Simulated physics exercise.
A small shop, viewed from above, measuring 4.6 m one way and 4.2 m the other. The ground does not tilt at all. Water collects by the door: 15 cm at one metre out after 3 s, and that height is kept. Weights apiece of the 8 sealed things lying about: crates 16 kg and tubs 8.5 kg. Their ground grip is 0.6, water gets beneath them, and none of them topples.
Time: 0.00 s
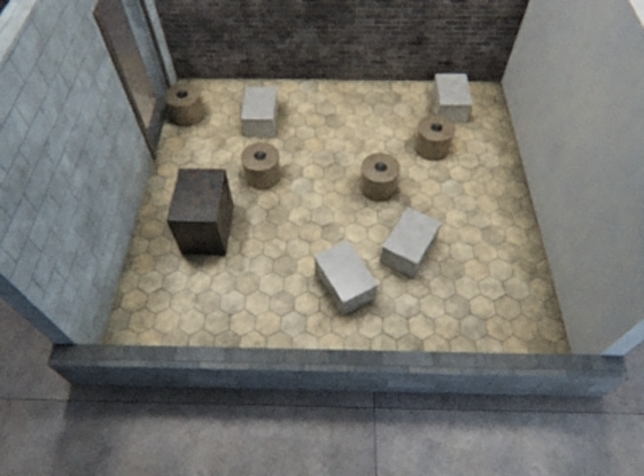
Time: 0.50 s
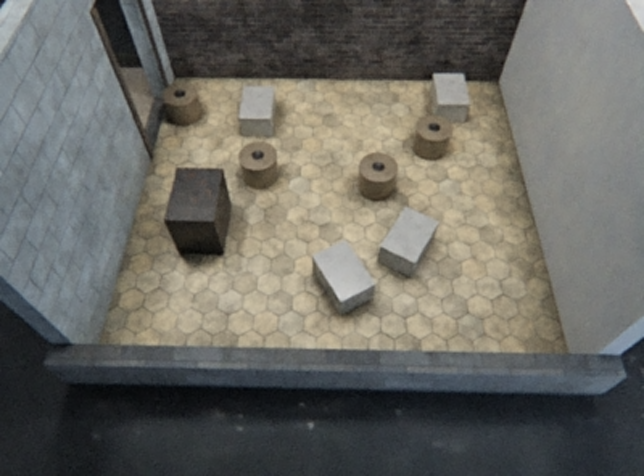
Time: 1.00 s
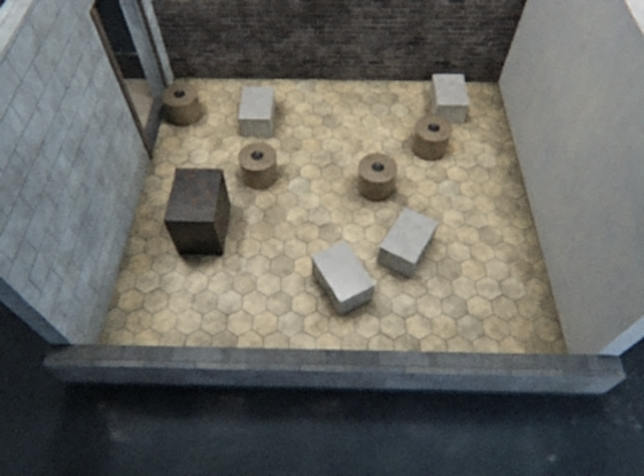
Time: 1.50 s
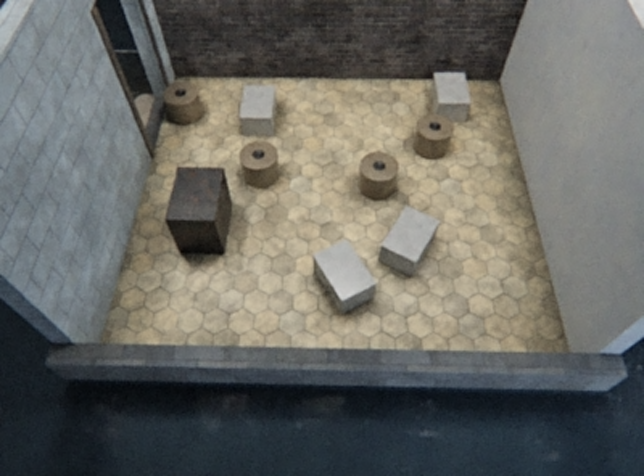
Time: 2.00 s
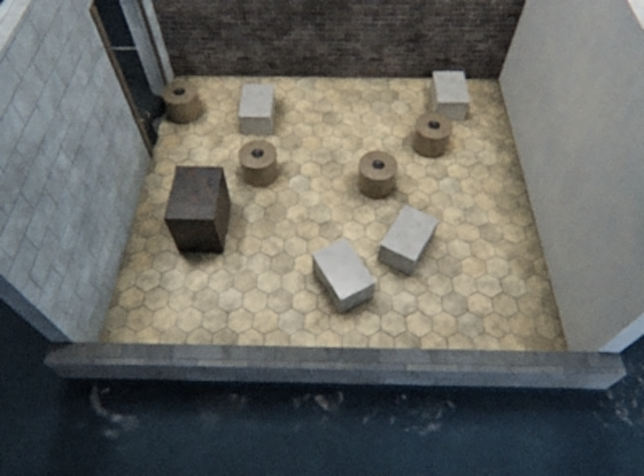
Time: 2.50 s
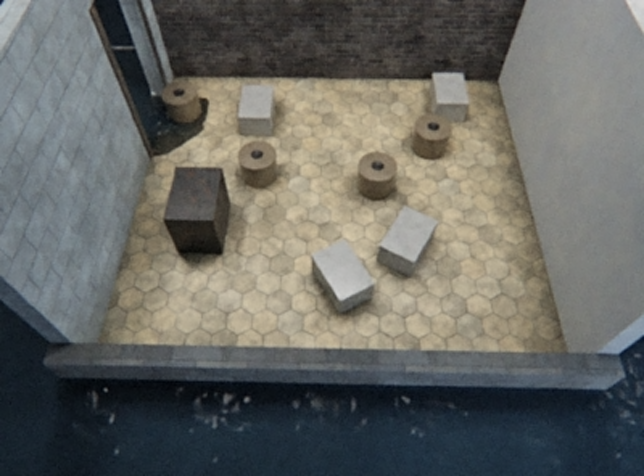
Dark water floods the ground outside a walled room, then spreads slightly inside the doorway.
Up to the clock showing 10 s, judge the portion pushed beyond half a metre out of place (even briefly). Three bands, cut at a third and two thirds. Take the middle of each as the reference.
The shifted amount is moderate, between a third and two thirds.
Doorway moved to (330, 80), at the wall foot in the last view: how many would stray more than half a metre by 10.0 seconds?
Then it comes to 1.
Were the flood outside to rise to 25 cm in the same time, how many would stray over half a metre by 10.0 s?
That would make 7 of them.
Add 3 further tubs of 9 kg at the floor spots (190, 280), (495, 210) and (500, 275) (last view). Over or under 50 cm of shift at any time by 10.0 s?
Result, in listed order: Not exceeded / not exceeded / not exceeded.
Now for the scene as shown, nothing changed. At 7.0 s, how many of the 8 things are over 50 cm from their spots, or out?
At that time I count 3.
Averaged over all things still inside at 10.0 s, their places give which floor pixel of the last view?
It sits at about (379, 177).
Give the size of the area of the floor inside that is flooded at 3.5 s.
That flooded area is roughly 2.0 m2.
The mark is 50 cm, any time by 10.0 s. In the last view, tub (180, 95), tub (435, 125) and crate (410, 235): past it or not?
One by one: Above; below; below.
After 3.5 s 0 of 8 are over 50 cm from their spots; 0 afloat.
After 4.5 s 1 of 8 are over 50 cm from their spots; 1 afloat.
After 7.0 s 3 of 8 are over 50 cm from their spots; 0 afloat.
After 10.0 s 3 of 8 are over 50 cm from their spots, and 3 have been at some point; 1 afloat.
